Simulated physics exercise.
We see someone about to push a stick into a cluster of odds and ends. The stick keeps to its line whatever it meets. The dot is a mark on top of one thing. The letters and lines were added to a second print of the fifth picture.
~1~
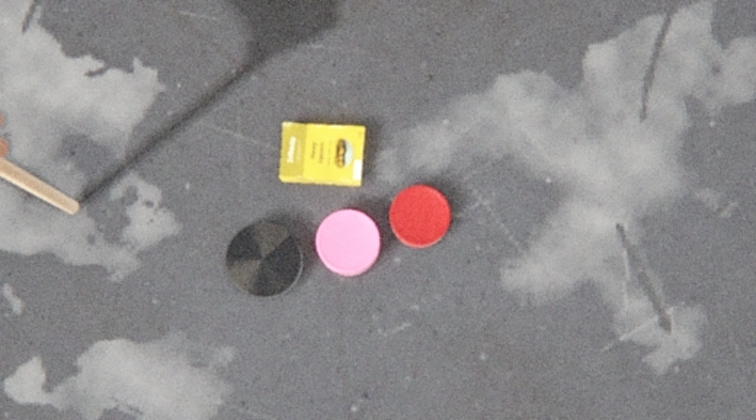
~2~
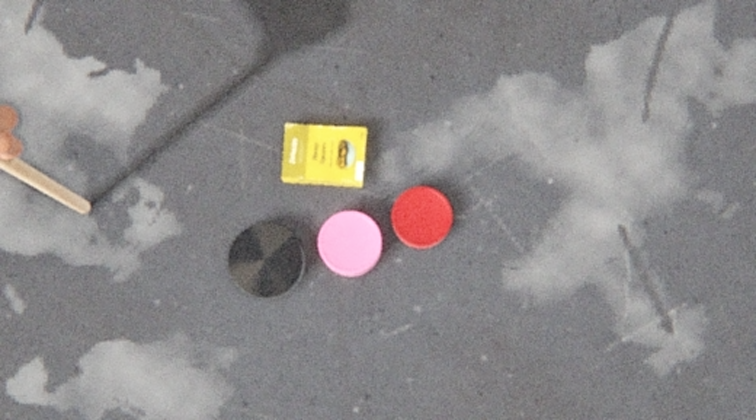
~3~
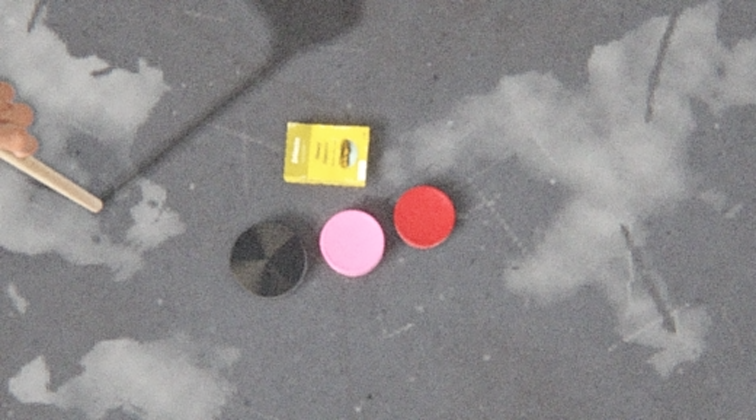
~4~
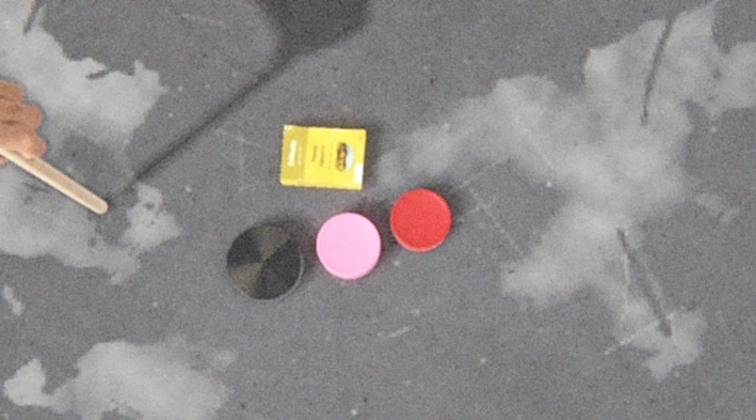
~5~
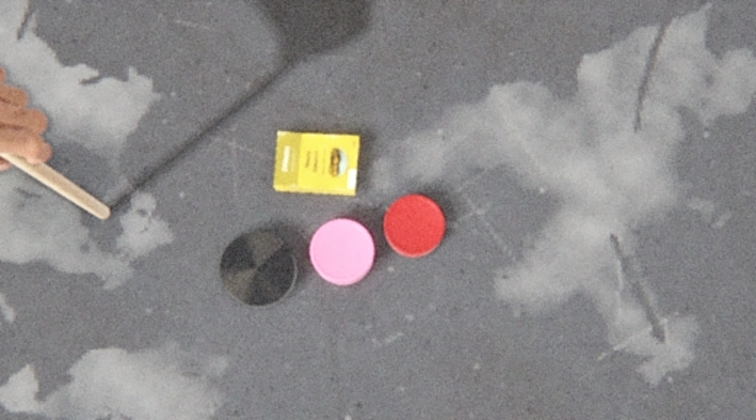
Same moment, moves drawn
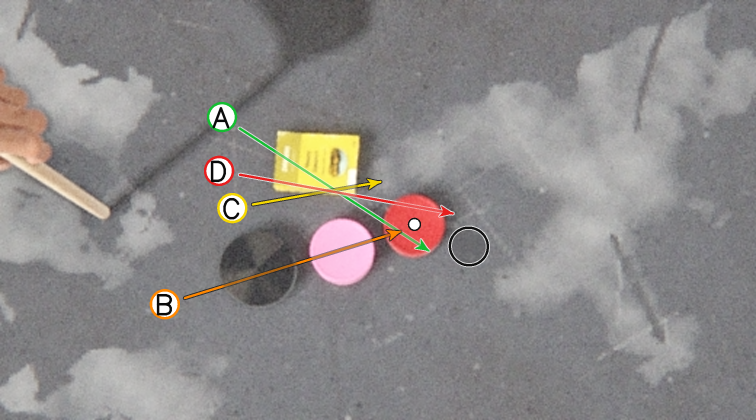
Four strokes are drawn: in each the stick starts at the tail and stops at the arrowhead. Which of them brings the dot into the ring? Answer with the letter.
Arrow A does it.
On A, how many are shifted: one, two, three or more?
Two.
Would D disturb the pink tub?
No.
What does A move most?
It is the yellow packet.
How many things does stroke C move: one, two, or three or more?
In all, one.
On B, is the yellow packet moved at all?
On that stroke, yes.
On the marked copy, A from (240, 128) to (429, 251); B from (185, 298) to (401, 231); C from (253, 204) to (381, 182); D from (240, 175) to (453, 214); the ring at (469, 247); the white dot at (414, 224).
Following A. Soon after the start, foot of the stick (307, 173); red tub (416, 227); yellow packet (354, 180).
Later, foot of the stick (375, 216); red tub (426, 235); yellow packet (406, 177).
In the end, foot of the stick (429, 251); red tub (466, 248); yellow packet (409, 175); the dot on the red tub is in the ring.
As for the rest, B leaves the dotted thing at (498, 220); C leaves the dotted thing at (414, 226); D leaves the dotted thing at (437, 245).
